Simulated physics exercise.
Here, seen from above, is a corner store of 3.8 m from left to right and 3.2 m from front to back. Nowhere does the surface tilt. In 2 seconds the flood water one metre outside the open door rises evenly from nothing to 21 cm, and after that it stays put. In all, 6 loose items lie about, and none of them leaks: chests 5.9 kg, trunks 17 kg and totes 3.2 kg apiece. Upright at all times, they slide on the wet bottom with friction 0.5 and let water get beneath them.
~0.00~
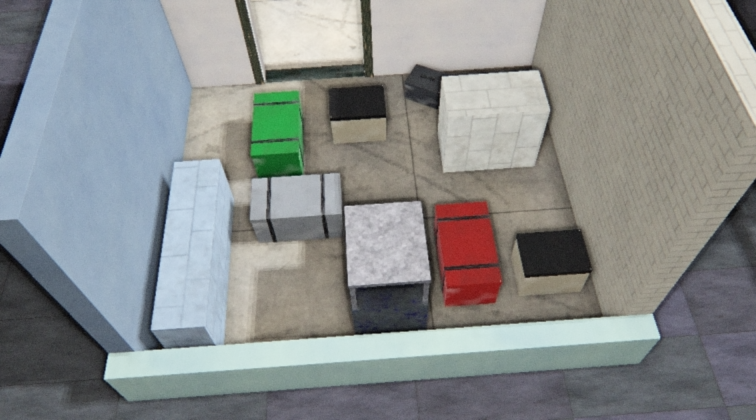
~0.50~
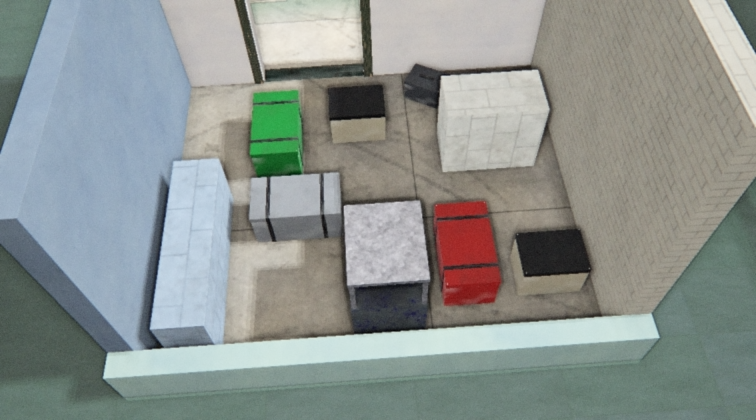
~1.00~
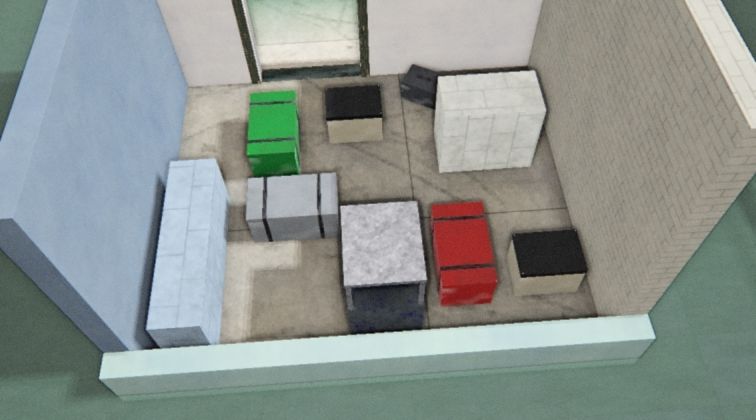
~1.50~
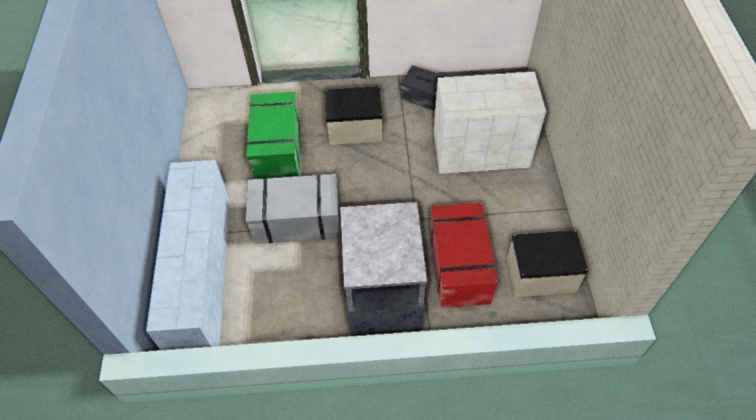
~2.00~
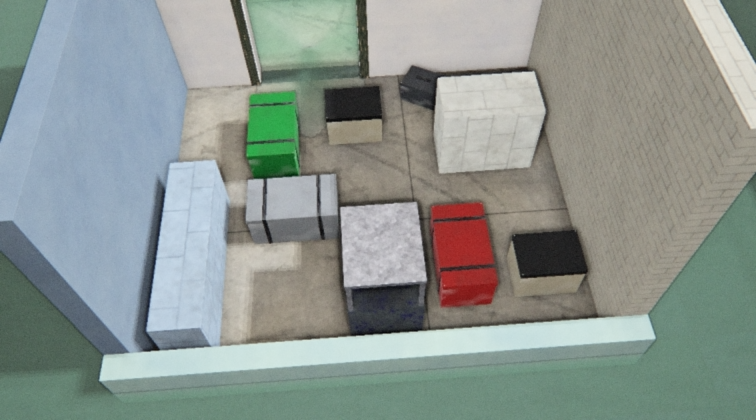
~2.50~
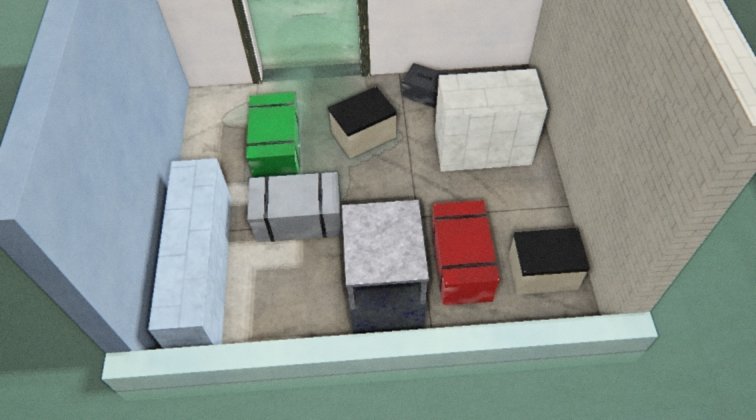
In a corner store, water seeps through the back doorway and a black-topped box turns.
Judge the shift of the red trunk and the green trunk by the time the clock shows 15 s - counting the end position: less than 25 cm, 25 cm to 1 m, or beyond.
First the red trunk, which moves somewhat, then the green trunk, which goes far off.
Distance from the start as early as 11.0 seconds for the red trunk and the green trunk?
Roughly 10 and 150 cm by then.
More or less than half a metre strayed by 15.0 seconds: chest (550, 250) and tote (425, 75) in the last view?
Below, above.
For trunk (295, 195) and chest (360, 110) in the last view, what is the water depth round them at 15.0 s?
Roughly 21 and 20 cm.
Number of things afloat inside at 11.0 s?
At that time, 6.
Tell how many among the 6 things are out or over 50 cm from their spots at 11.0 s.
4.
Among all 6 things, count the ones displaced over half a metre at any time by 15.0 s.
That comes to 4.
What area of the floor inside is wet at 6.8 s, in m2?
About 10.5 m2.
After 3.5 s the red trunk is near (465, 241), 0.0 m from its start, aground; the green trunk is near (246, 166), 0.6 m from its start, aground; 0 afloat.
After 6.8 s the red trunk is near (510, 262), 0.4 m from its start, afloat; the green trunk is near (293, 226), 1.3 m from its start, afloat; 5 afloat.
After 11.0 s the red trunk is near (477, 235), 0.1 m from its start, afloat; the green trunk is near (409, 196), 1.6 m from its start, afloat; 6 afloat.
After 15.0 s the red trunk is near (509, 215), 0.4 m from its start, afloat; the green trunk is near (430, 151), 1.6 m from its start, afloat; 6 afloat.
